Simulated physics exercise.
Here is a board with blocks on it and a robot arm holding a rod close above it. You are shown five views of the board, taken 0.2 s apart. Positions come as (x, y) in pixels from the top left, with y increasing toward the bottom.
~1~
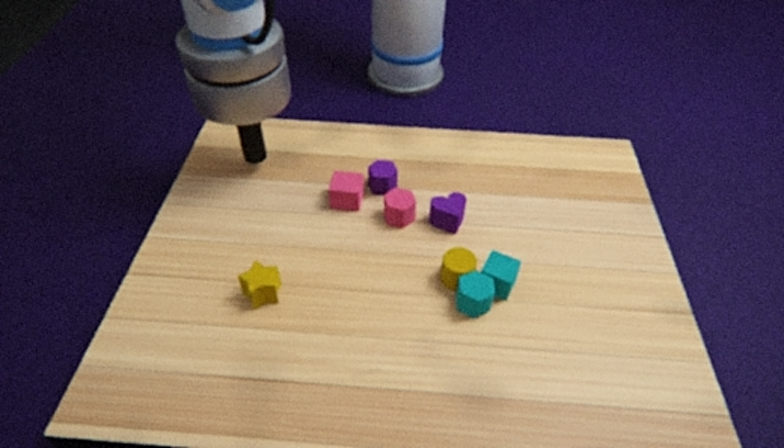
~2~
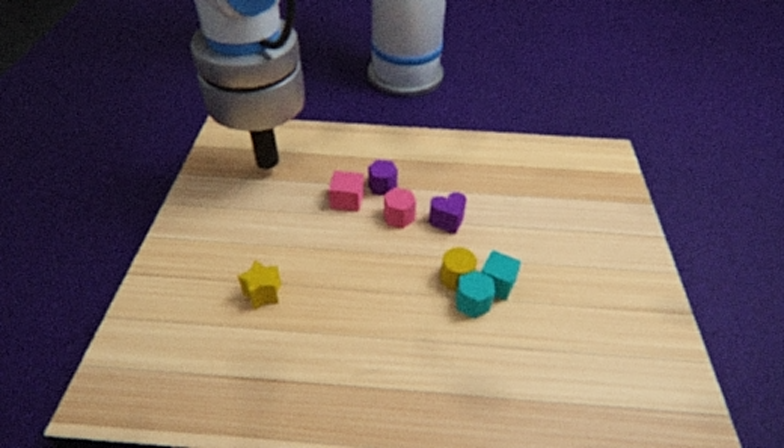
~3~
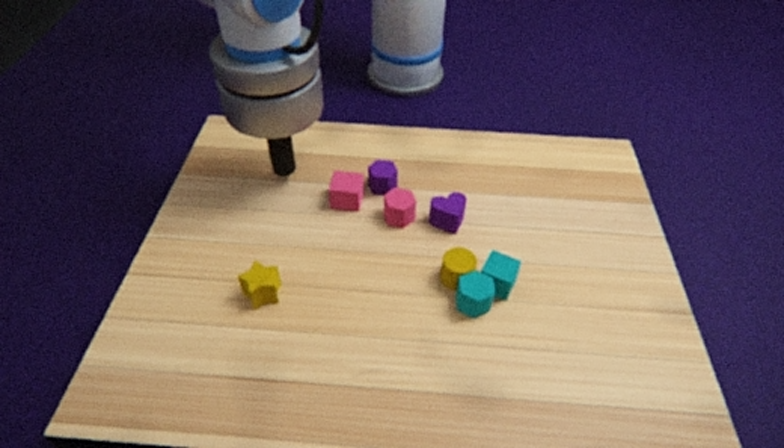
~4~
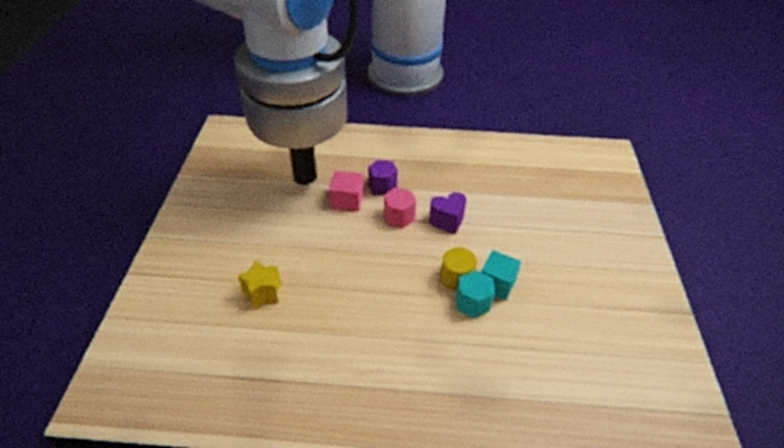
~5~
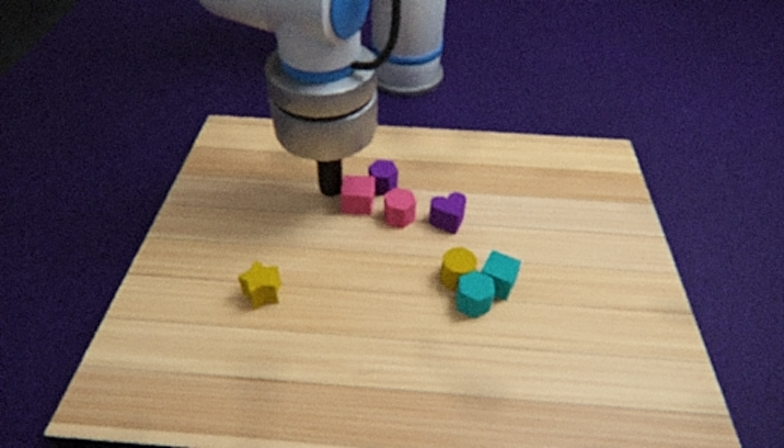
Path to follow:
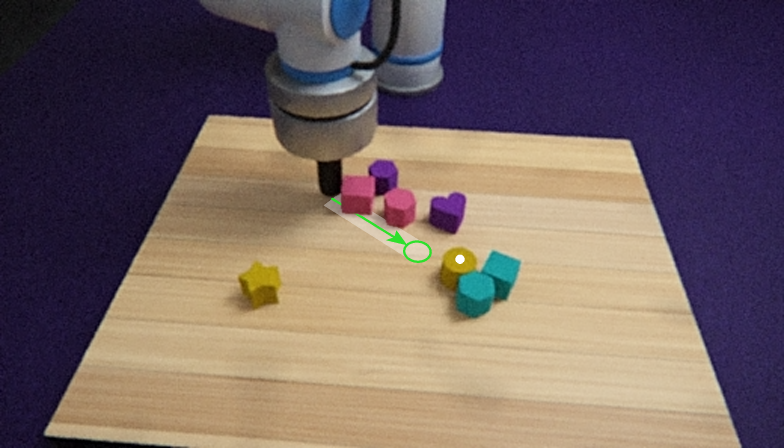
On a wooden board scattered with small colored blocks, a robot arm moved its dark rod right and slightly toward the viewer, then nudged the pink square block a little to the right.
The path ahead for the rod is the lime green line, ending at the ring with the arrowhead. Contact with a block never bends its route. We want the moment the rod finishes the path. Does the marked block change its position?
Going by the path, no.
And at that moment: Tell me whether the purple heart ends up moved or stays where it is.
Its place changes.
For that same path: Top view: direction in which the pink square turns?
Against the clock.
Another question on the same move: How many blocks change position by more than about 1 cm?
Three or more blocks move more than 1 cm.
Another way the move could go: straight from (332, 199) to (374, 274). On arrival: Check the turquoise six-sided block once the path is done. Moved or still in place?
That block is not shifted.
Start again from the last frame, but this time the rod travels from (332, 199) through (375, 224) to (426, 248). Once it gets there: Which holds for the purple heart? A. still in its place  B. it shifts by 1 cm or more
B.
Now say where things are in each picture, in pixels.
In the first picture, tip of the rod (256, 157), middles of tops, pink square (346, 181), pink six-sided block (400, 198), purple heart (450, 202), yellow circular block (460, 259).
In the second picture, rod (268, 162), nothing pushed.
In the third picture, rod (284, 169), nothing pushed.
In the fourth picture, rod (305, 178), nothing pushed.
In the fifth picture, rod (331, 189), pink square (358, 185), pink six-sided block (400, 198), purple heart (450, 202), yellow circular block (460, 259).
The line goes straight from (332, 199) to (417, 251); the dot is on the yellow circular block.
What follows on the original path. One third of the way, rod (360, 206); pink square (388, 200); pink six-sided block (421, 203), turned 20° anticlockwise; purple heart (457, 202).
Two thirds of the way, rod (388, 223); pink square (419, 213), turned 25° anticlockwise; pink six-sided block (446, 204), turned 65° anticlockwise; purple heart (477, 201), turned 25° clockwise.
At the end, rod (418, 241); pink square (442, 219), turned 55° anticlockwise; pink six-sided block (458, 201), turned 95° anticlockwise; purple heart (487, 197), turned 50° clockwise; yellow circular block unmoved.
